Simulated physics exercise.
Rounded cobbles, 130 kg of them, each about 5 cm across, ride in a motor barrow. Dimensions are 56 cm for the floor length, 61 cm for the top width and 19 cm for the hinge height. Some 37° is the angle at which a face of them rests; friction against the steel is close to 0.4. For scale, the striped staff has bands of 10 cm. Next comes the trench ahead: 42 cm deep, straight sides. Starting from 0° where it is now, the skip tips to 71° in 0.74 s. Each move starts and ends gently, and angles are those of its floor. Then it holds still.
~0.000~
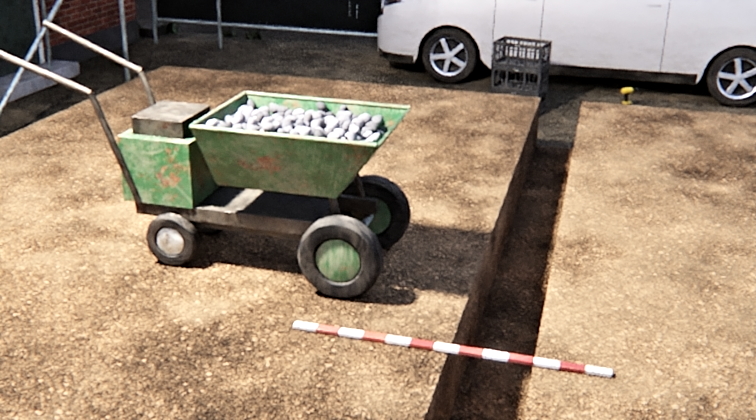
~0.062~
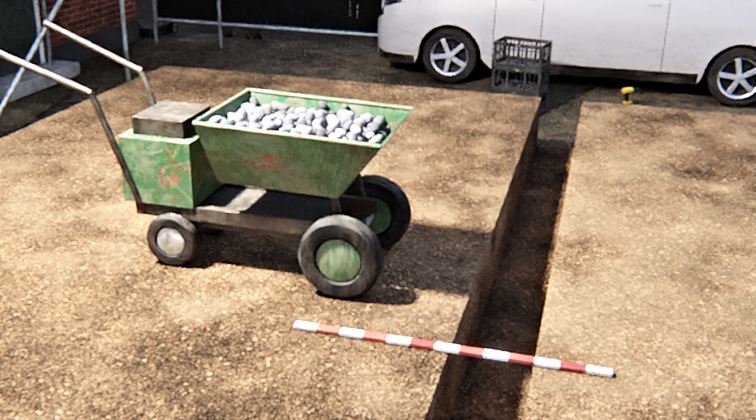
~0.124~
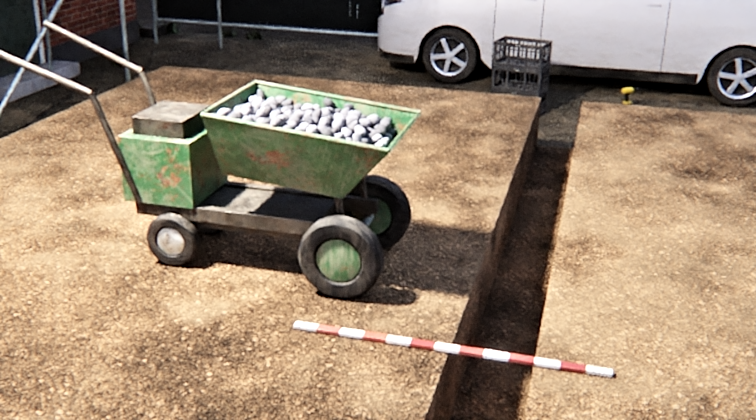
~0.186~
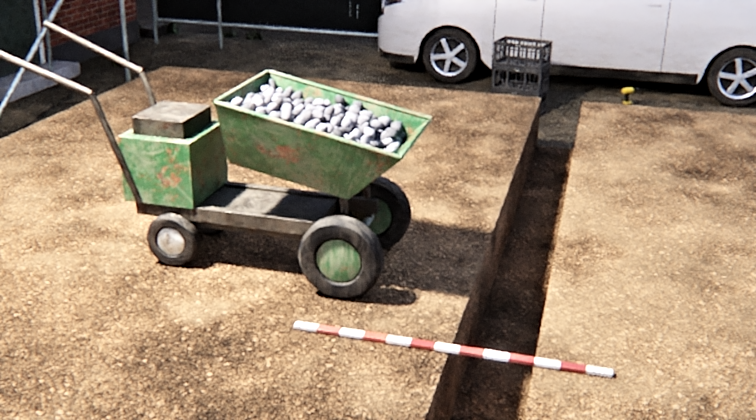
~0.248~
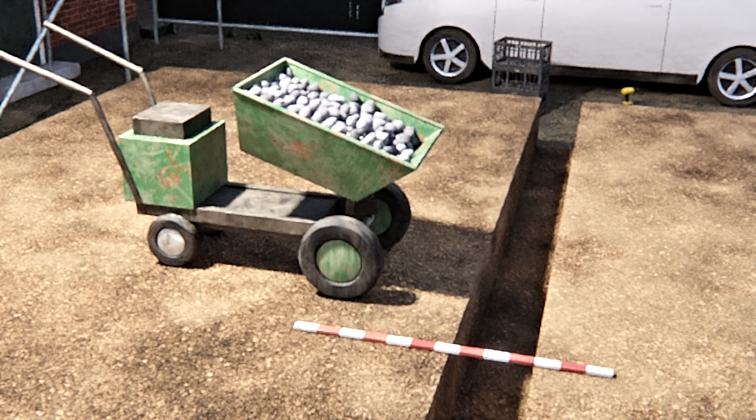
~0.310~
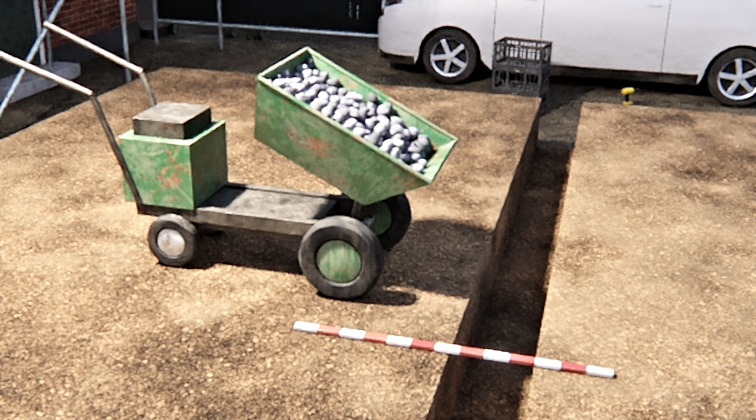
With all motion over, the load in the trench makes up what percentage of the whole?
It makes up about 74 percent of the whole load.
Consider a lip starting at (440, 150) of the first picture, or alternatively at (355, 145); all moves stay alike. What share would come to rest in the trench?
First some 20, then 90 per cent.
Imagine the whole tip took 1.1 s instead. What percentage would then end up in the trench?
85 per cent.
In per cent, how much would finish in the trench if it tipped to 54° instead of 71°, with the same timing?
Around 45 per cent would finish in the trench.
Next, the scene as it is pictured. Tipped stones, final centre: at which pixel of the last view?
(520, 355).
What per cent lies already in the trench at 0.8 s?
Around 35 per cent of it, at that instant.
After 0.6 s the floor is at 59°; 100 % in the skip; the foremost stones are at (466, 216).
After 0.8 s the floor is at 71°; 63 % in the skip, 34 % in the trench, 3 % past the trench; the foremost stones are at (562, 294).
After 1.2 s the floor is at 71°; 20 % in the skip, 55 % in the trench, 25 % past the trench; the foremost stones are at (733, 332).
After 3.1 s the floor is at 71°; 0 % in the skip, 74 % in the trench, 26 % past the trench; the foremost stones are past the picture's edge.
